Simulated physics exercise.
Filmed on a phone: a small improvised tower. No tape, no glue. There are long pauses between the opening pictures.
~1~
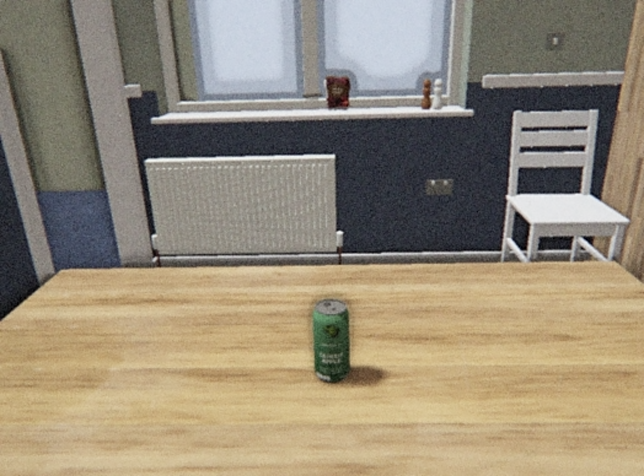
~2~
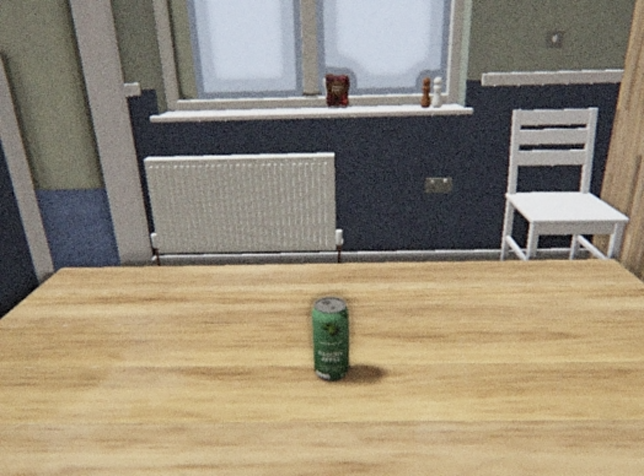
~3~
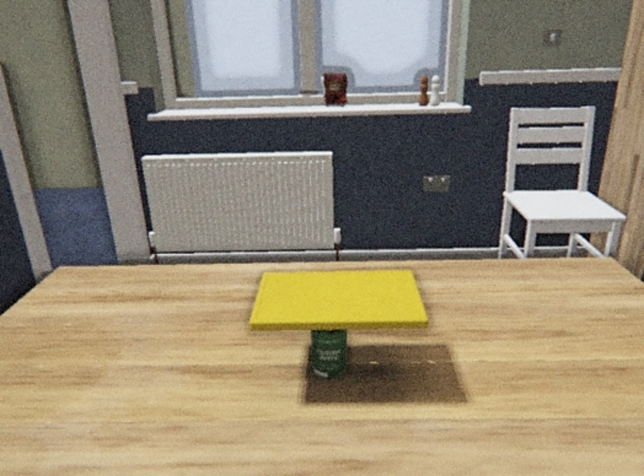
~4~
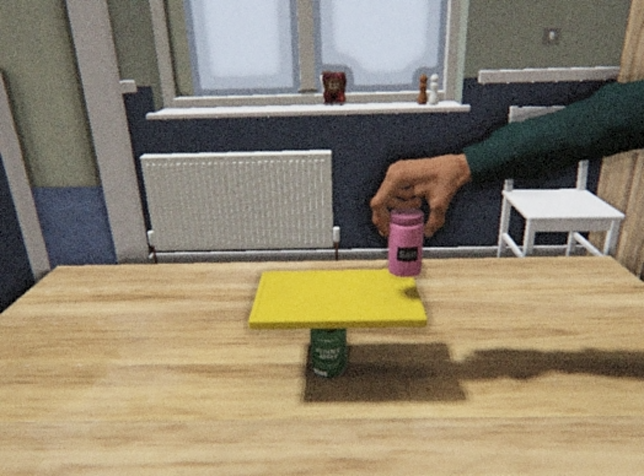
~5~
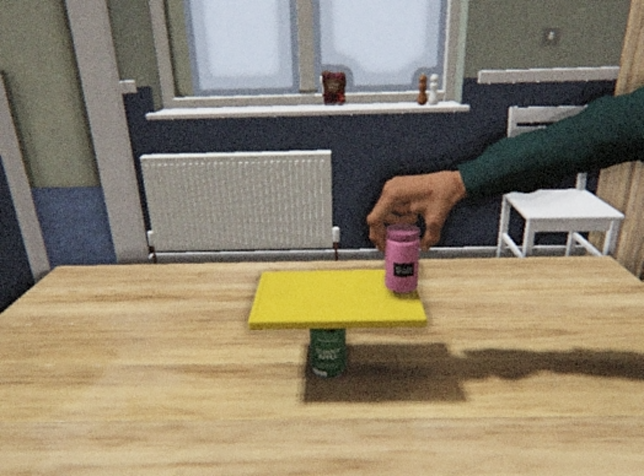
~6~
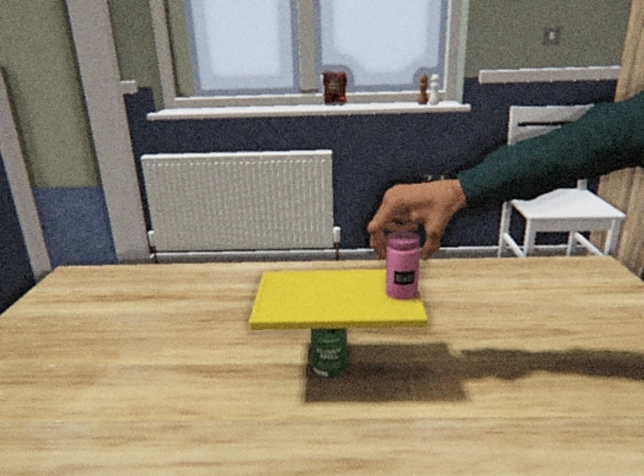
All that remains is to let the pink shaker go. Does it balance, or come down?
As it turns out, it gives way.
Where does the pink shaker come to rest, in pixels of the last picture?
At about (456, 360).
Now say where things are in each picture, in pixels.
The last thing is not in view yet, in the first picture.
The last thing is not in view yet, in the second picture.
The last thing is not in view yet; yellow lid (338, 298), in the third picture.
Coming down; pink shaker (406, 242); yellow lid (337, 297), in the fourth picture.
Coming down; pink shaker (402, 258); yellow lid (337, 297), in the fifth picture.
Set down, still held; pink shaker (403, 266); yellow lid (338, 297), in the sixth picture.
Then, 0.40 s later than the last frame, pink shaker now fallen; yellow lid tilted by 51°.
Then, 0.50 s later than the last frame, yellow lid tilted by 66°.
Then, 0.60 s later than the last frame, yellow lid tilted by 62°.
When it is over, fallen, yellow lid and pink shaker; green can as before. End places, in pixels of the last picture, pink shaker near (456, 360). The stack loses its balance.
